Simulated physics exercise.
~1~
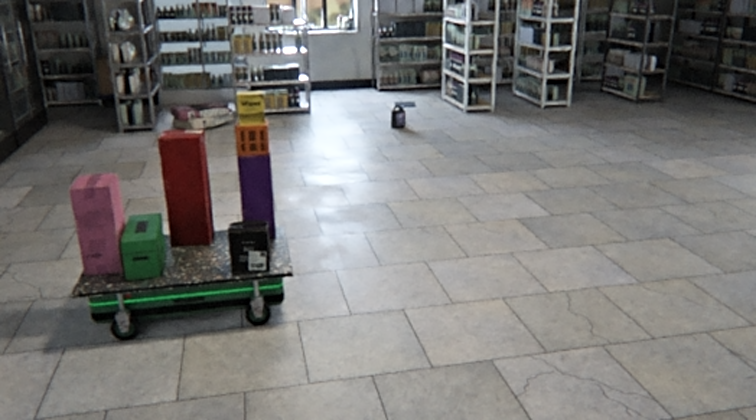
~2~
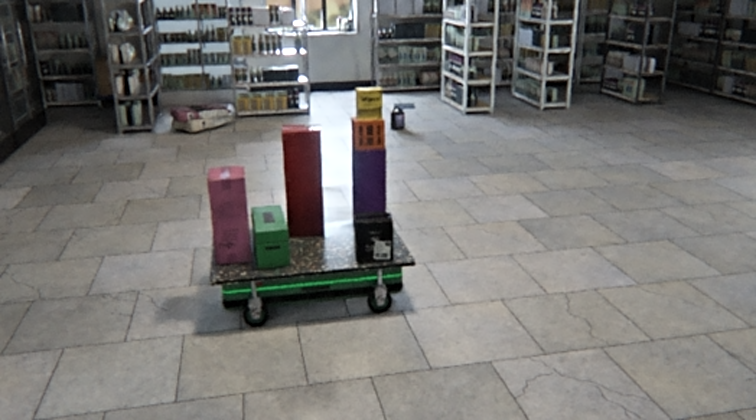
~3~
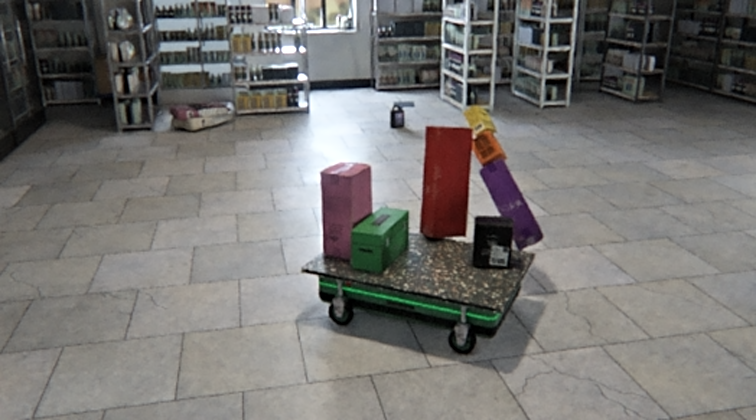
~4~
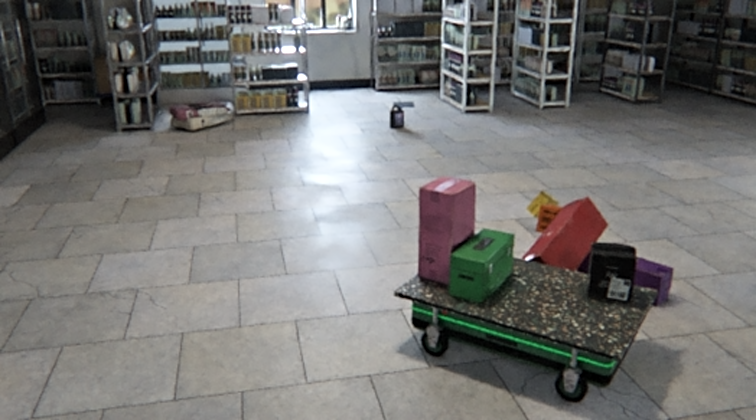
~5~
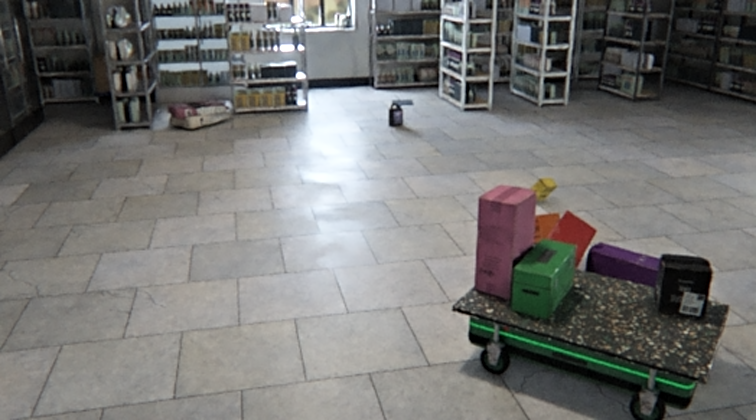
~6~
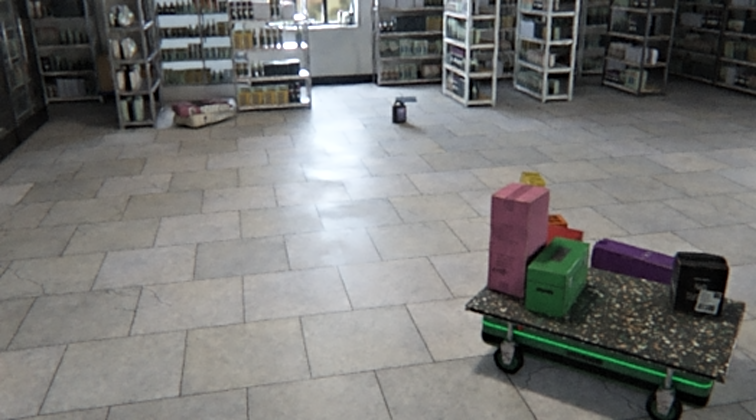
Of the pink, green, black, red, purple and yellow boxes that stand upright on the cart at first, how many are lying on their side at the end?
Three of them end up lying on their side, namely the red, purple and yellow boxes.
A low cart with a speckled deck and a glowing green strip carries colourful boxes across a grey tiled floor, seen from slightly above, with shelves of goods along the back. A pink box, a green box, a tall red box and a black parcel stand on it, beside a purple box topped by orange and yellow ones. The cart rolls right, then turns towards the viewer. The purple stack tips to the right and breaks apart, and the red box topples after it. The cart stops at the lower right with pink, green and black still upright aboard, the fallen pieces lying behind it.
